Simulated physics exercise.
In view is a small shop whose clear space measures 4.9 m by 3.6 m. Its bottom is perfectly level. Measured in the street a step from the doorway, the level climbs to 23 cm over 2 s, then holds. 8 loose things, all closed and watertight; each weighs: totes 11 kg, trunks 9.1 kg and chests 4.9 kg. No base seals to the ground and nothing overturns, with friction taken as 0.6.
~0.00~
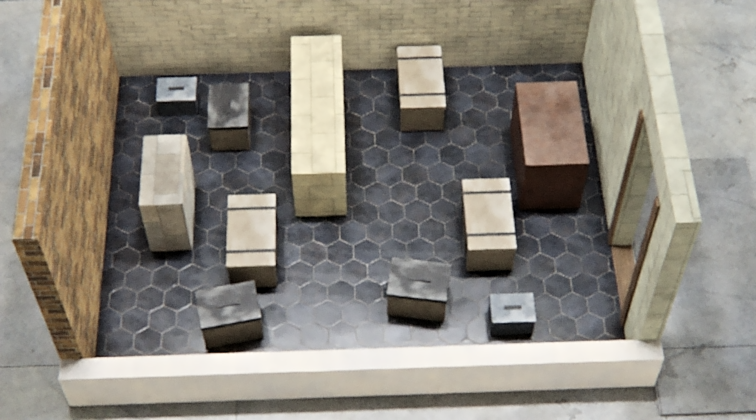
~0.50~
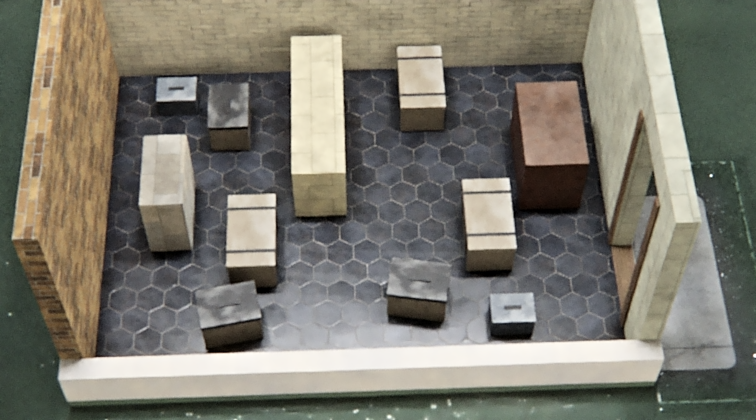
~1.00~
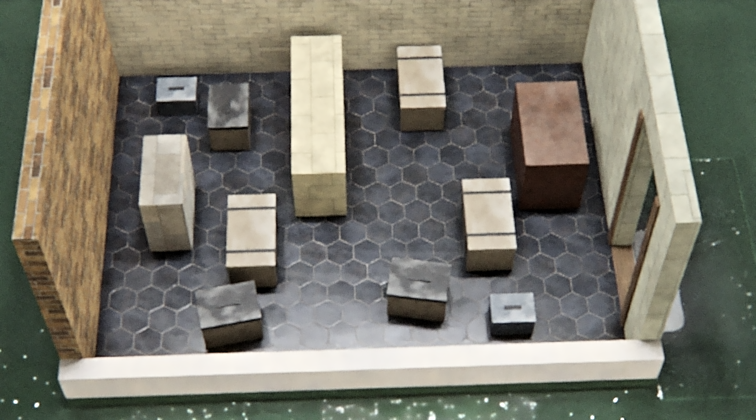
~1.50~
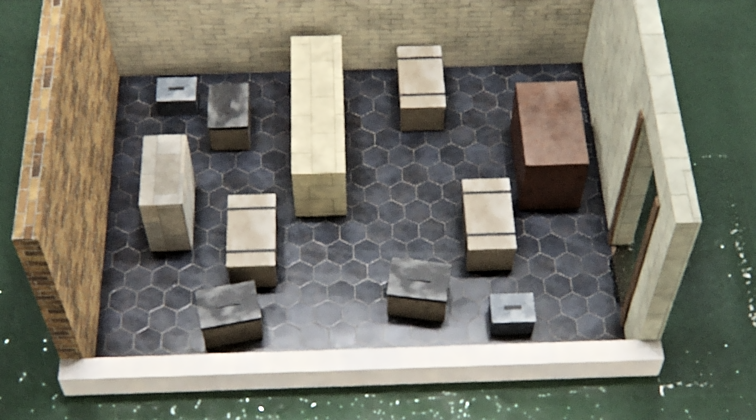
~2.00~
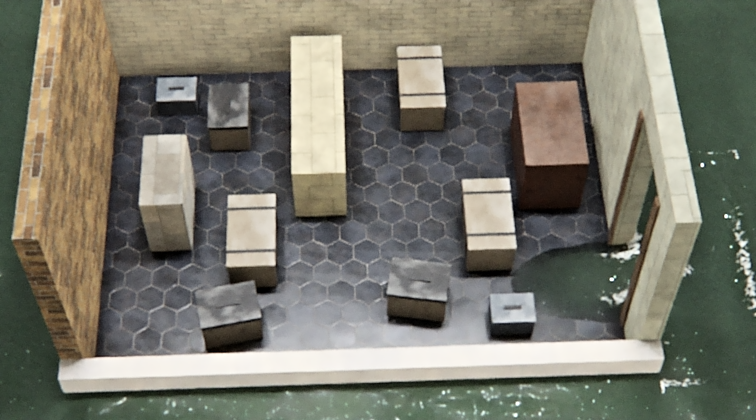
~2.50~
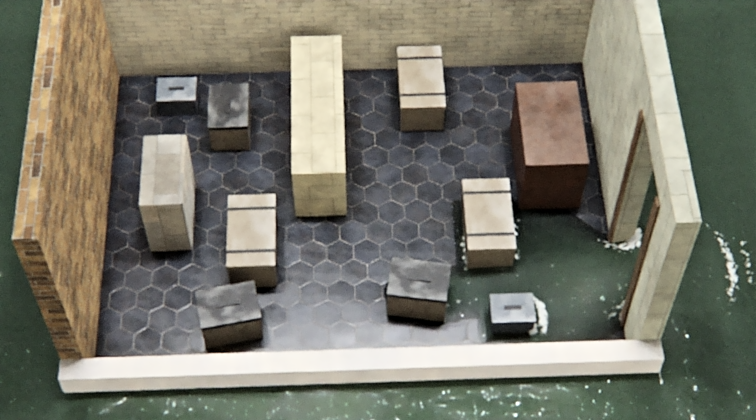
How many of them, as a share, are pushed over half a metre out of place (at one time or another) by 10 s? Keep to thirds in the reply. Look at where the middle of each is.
My answer: Two thirds or more.
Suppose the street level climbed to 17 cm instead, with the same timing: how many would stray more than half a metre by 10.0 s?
In that case 4 of them.
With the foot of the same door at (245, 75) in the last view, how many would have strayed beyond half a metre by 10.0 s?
Then it comes to 5 of them.
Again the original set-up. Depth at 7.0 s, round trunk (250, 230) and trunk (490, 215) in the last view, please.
Around 8 cm and 6 cm.
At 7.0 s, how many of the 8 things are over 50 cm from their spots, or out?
The number comes to 6.
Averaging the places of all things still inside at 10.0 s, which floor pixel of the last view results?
Close to pixel (302, 208).
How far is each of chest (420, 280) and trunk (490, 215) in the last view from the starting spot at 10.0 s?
Net displacement, in order: 150 cm; 150 cm.
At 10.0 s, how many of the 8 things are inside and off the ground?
7 of them.
After 3.5 s 2 of 8 are over 50 cm from their spots; 1 afloat.
After 4.5 s 3 of 8 are over 50 cm from their spots; 2 afloat.
After 7.0 s 6 of 8 are over 50 cm from their spots; 5 afloat.
After 10.0 s 6 of 8 are over 50 cm from their spots, and 7 have been at some point; 7 afloat.
